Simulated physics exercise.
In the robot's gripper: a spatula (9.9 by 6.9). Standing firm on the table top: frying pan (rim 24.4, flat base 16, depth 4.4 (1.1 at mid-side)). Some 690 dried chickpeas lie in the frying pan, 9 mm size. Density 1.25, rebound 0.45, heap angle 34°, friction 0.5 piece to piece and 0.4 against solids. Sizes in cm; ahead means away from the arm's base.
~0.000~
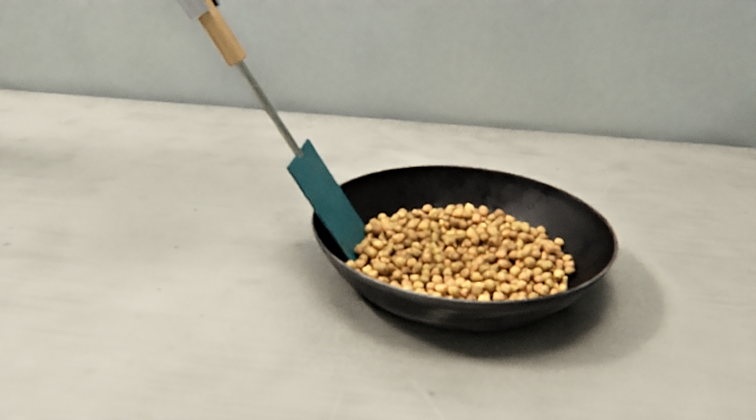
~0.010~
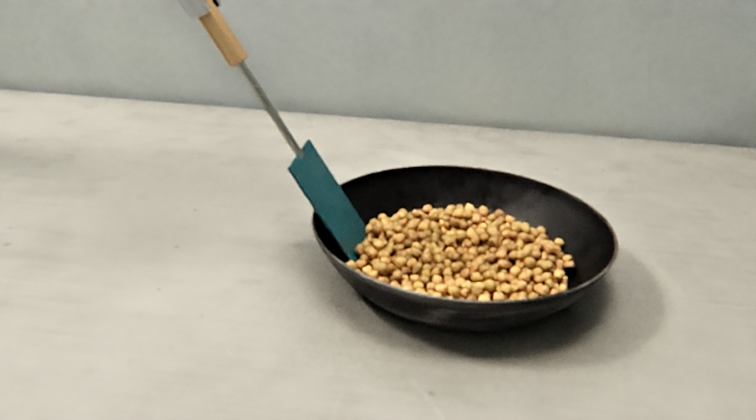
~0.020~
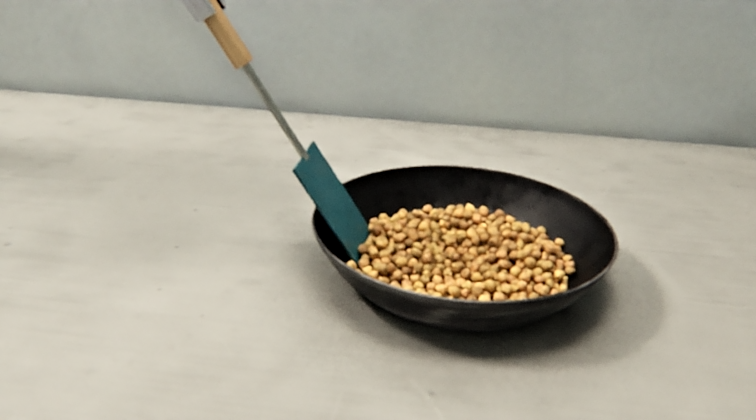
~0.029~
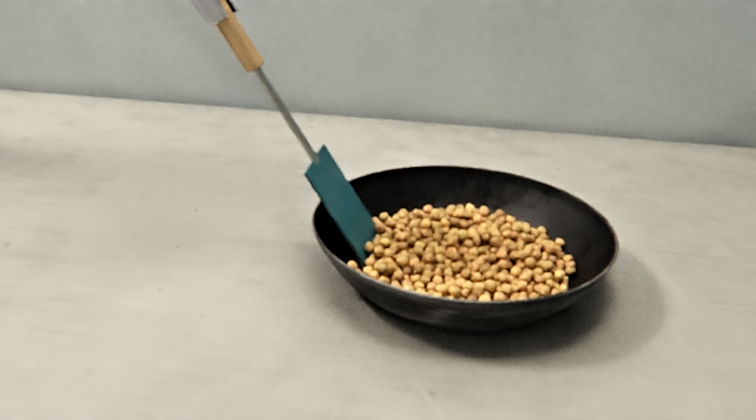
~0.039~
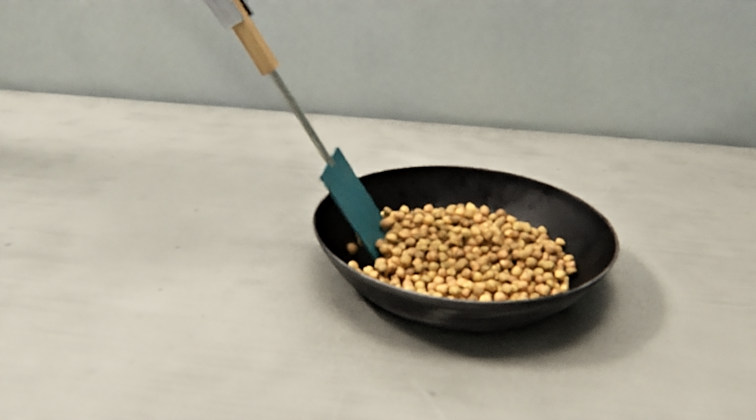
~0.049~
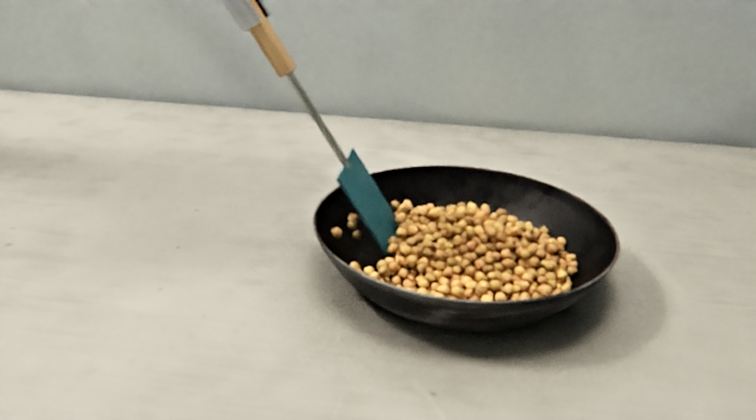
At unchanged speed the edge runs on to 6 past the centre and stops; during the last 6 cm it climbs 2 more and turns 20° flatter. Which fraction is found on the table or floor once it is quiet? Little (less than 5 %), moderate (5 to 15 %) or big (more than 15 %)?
Share on the table or floor: Moderate (5 to 15 %).
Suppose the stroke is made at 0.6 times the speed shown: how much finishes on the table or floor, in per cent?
About 0 per cent.
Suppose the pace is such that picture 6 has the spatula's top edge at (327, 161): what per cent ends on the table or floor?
About 0 per cent.
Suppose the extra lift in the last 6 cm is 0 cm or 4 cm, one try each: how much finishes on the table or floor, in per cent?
Some 5 and 15 per cent.
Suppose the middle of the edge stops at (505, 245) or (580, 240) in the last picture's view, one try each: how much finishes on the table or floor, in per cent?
Some 5 and 25 per cent.
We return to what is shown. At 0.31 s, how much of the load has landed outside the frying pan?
Roughly 8 per cent.
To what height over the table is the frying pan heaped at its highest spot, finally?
Roughly 4.5 cm.
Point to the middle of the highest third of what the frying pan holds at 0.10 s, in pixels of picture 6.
At about (484, 238).
After 0.07 s, sloping 57°, highest piece 6 above the table; 691 in the frying pan.
After 0.10 s, sloping 51°, highest piece 9 above the table; 689 in the frying pan, 2 on the blade or in flight.
After 0.31 s, sloping 37°, highest piece 7 above the table; 624 in the frying pan, 56 on the table or floor, 11 on the blade or in flight.
After 1.36 s, sloping 37°, highest piece 4 above the table; 624 in the frying pan, 67 on the table or floor.
At rest, 624 in the frying pan, 67 on the table or floor. That is 10 % on the table or floor.
